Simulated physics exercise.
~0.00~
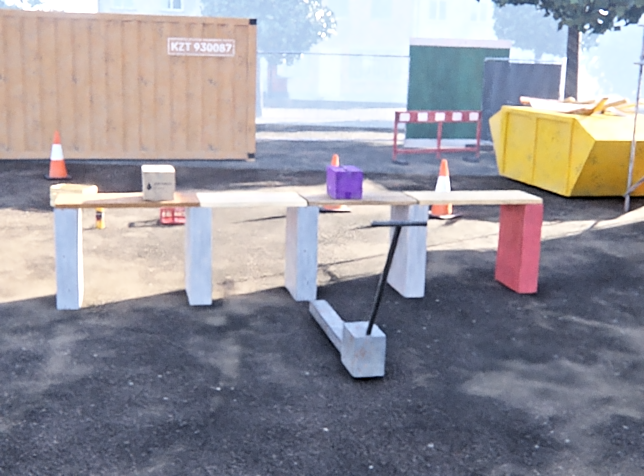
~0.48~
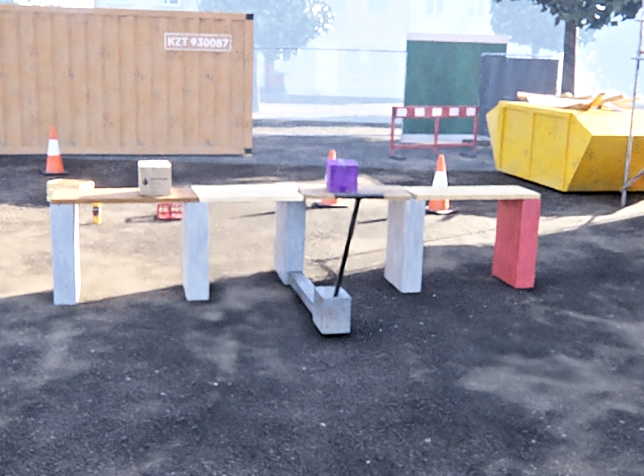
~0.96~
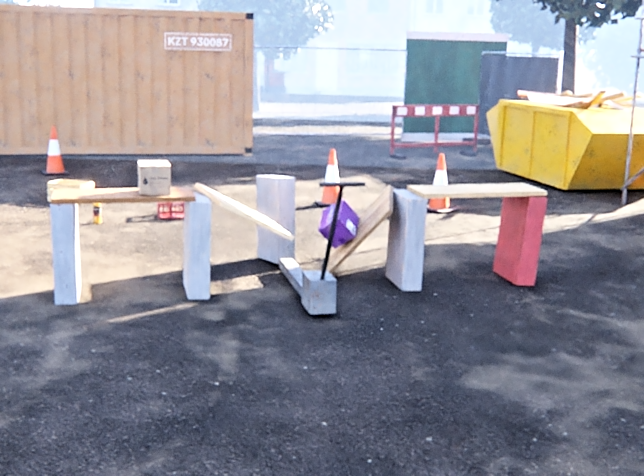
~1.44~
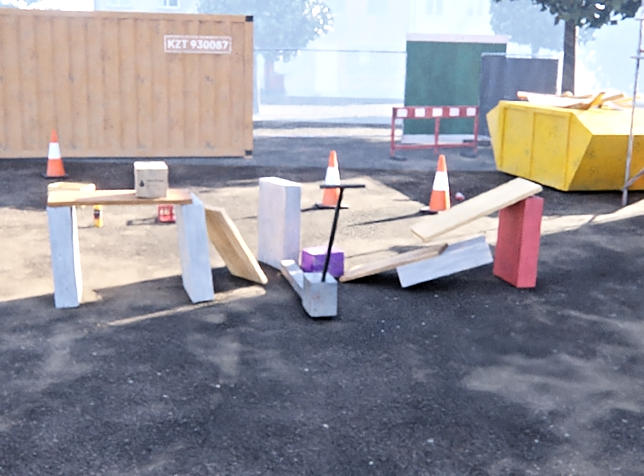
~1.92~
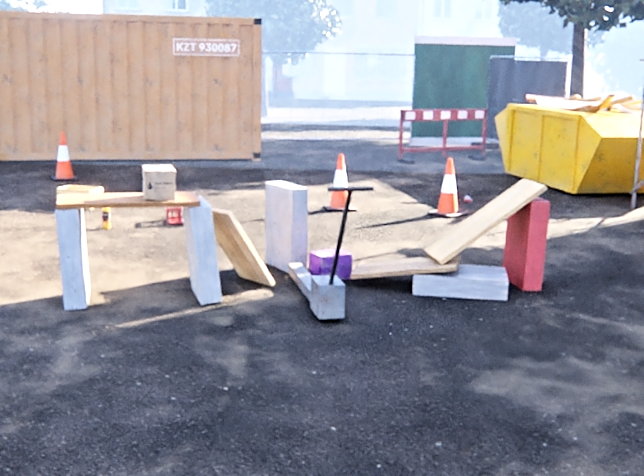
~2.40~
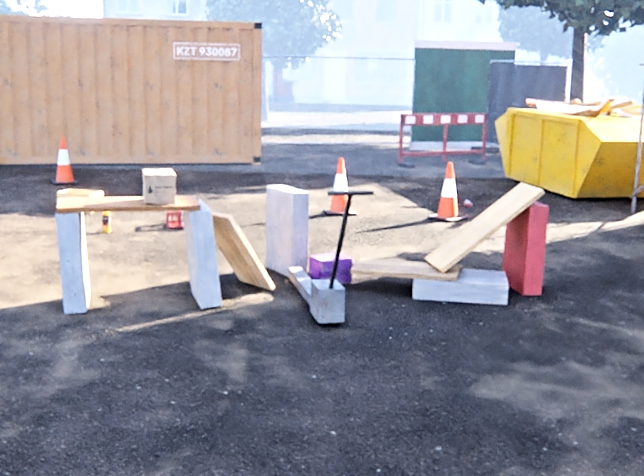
A floor jack shoves a shelf upright, and boards and the purple carton collapse.
